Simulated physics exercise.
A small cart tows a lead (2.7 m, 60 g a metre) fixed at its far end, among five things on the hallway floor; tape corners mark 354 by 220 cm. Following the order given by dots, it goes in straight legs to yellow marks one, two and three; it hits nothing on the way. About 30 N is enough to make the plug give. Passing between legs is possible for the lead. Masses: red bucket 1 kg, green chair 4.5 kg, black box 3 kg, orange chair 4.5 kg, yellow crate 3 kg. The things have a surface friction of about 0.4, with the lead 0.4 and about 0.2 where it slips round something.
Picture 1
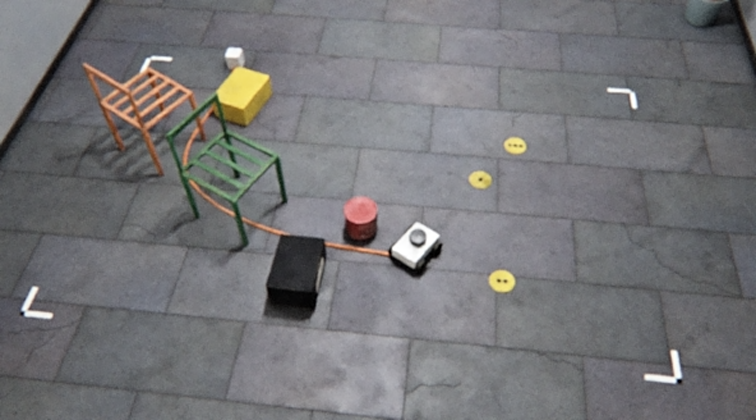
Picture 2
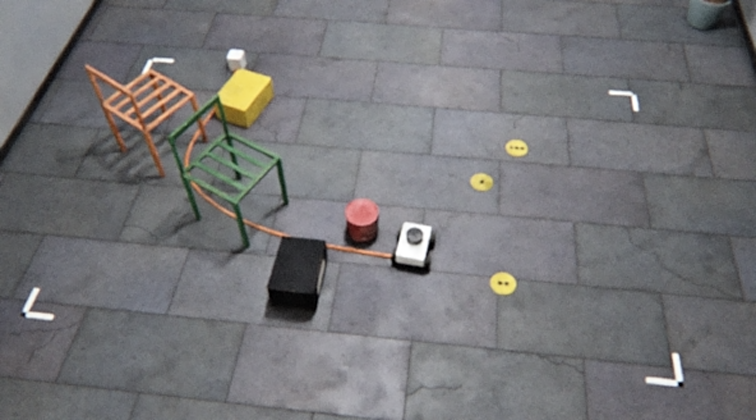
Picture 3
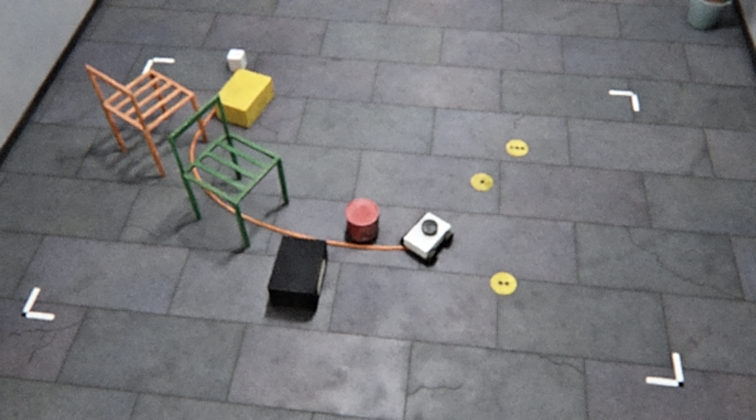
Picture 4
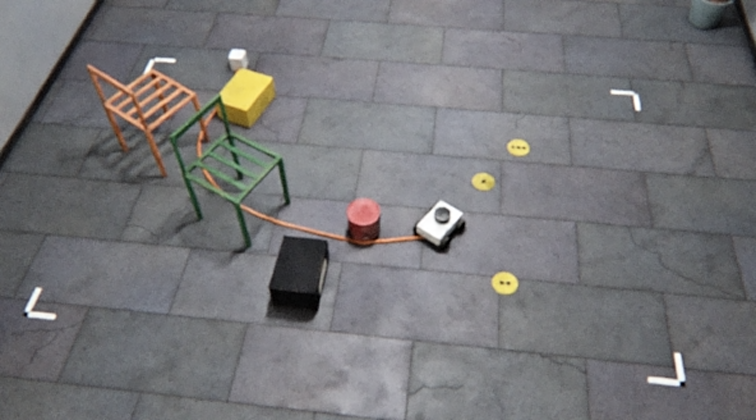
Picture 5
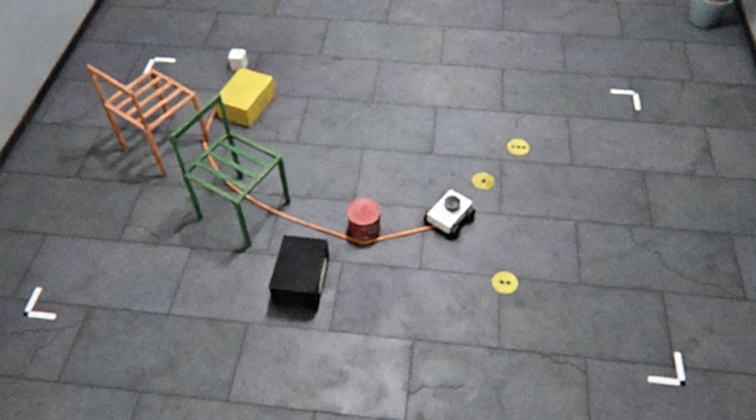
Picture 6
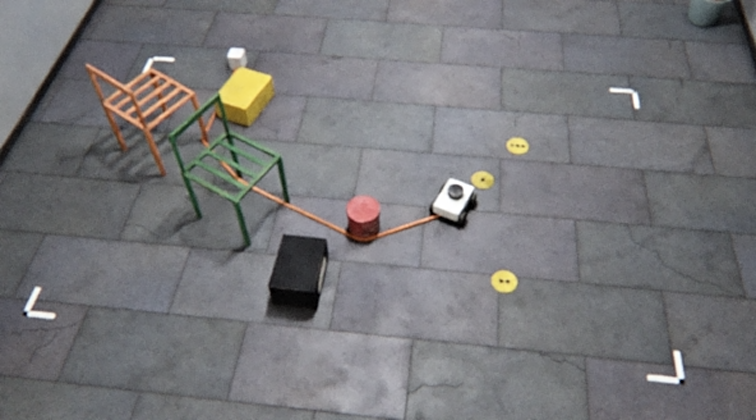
On a hallway floor, a small cart tows an orange lead that tightens around a red bucket.
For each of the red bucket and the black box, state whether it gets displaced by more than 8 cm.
Red bucket: Displaced; black box: Not displaced.
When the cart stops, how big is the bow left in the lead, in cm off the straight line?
The lead ends up bowing about 70 cm off the straight line.
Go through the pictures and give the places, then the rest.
In the first frame, red bucket (360, 210); black box (296, 262); marks (480, 180) (502, 282) (515, 146); lead runs through (364, 251); cart (410, 258).
In the second frame, lead runs through (366, 253); cart (412, 258).
In the third frame, cart (422, 247).
In the fourth frame, lead runs through (389, 241); cart (434, 235).
In the fifth frame, lead runs through (401, 234); cart (444, 223).
In the sixth frame, red bucket (363, 208); black box (298, 262); lead runs through (326, 224) (408, 226); cart (450, 212).
Next, cart at (477, 208), 17 N at the fixed end; red bucket 35 cm off its start, green chair 5 cm off its start.
Then, cart at (484, 267), 24 N at the fixed end; red bucket 35 cm off its start, orange chair 10 cm off its start, green chair 8 cm off its start.
After that, cart at (498, 199), 20 N at the fixed end; red bucket 35 cm off its start at (371, 165), orange chair 10 cm off its start at (165, 96), green chair 10 cm off its start at (244, 153).
Later, cart at (504, 147), 16 N at the fixed end; red bucket 58 cm off its start, green chair 24 cm off its start, orange chair 11 cm off its start.
At the end, cart at (504, 147), 16 N at the fixed end; red bucket 58 cm off its start at (374, 138), black box 0 cm off its start at (298, 261), green chair 24 cm off its start at (259, 138), orange chair 11 cm off its start at (166, 95).
